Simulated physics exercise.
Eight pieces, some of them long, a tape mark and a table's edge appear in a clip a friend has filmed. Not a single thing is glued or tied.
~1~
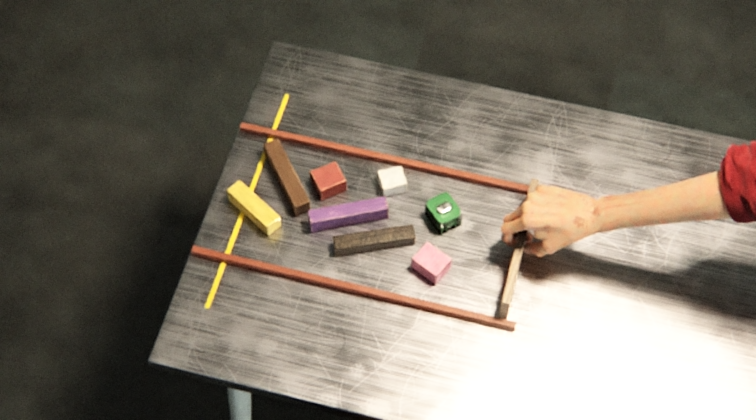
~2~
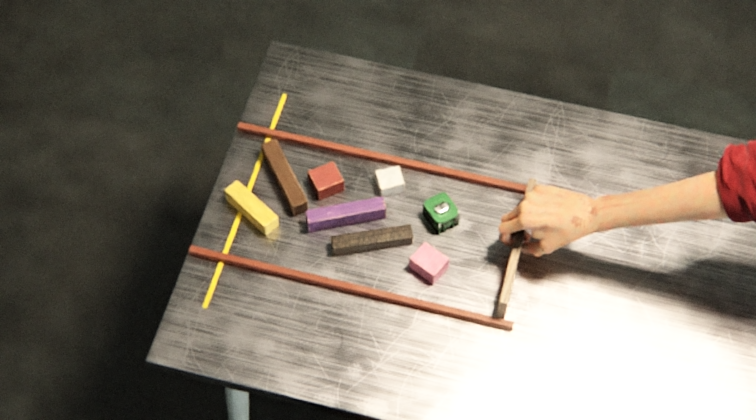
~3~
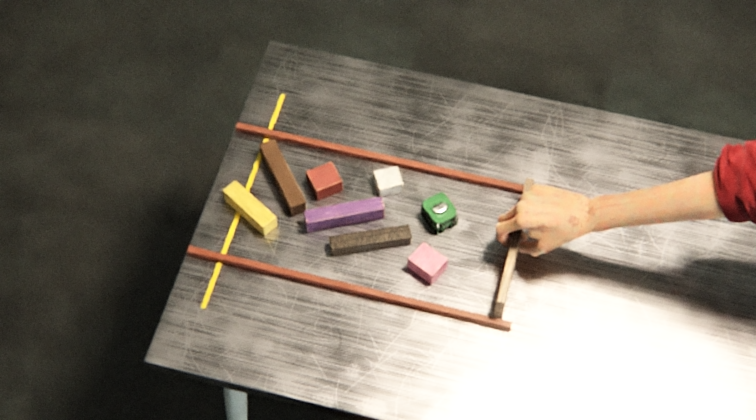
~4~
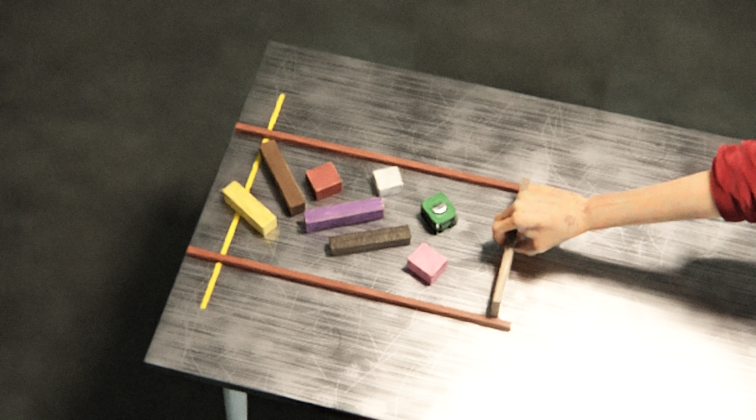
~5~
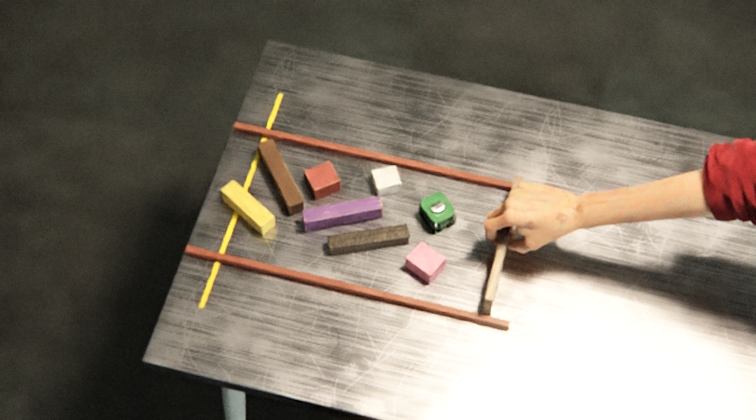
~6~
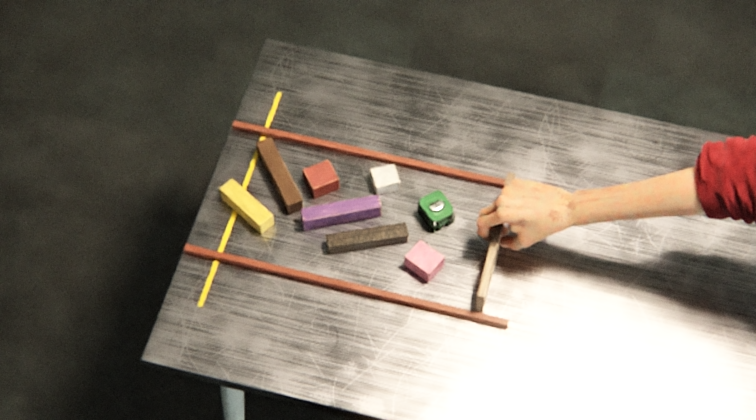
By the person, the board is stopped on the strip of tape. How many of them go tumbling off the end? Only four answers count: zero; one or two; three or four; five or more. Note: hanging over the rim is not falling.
The count that comes down will most likely be three, maybe four.
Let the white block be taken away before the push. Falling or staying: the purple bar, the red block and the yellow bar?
Outcome for the purple bar: It stays; for the red block: It drops; for the yellow bar: It drops.
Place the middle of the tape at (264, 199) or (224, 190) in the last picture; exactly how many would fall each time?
That would be 2, then 5.
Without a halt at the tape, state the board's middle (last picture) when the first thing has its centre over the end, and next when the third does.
Pixels in order: Roughly (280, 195), roughly (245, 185).
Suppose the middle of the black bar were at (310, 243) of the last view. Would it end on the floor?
From that start it falls away.
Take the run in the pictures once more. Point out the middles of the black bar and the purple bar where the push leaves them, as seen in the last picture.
First object: (199, 215); second object: (206, 194).
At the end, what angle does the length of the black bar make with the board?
Angle: Close to 40 degrees.
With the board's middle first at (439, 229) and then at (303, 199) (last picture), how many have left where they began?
Well, it's 2 at the first one and 8 at the second.
Early on, none off yet; yellow bar at rest near (247, 206); brown stick at rest near (280, 175); red block at rest near (321, 179).
A while later, none off yet; yellow bar travelled a little near (229, 210); brown stick travelled a little near (263, 170); red block travelled about its own width near (286, 167).
Finally, the number that fall off is three or four; lost, red block, brown stick and yellow bar.
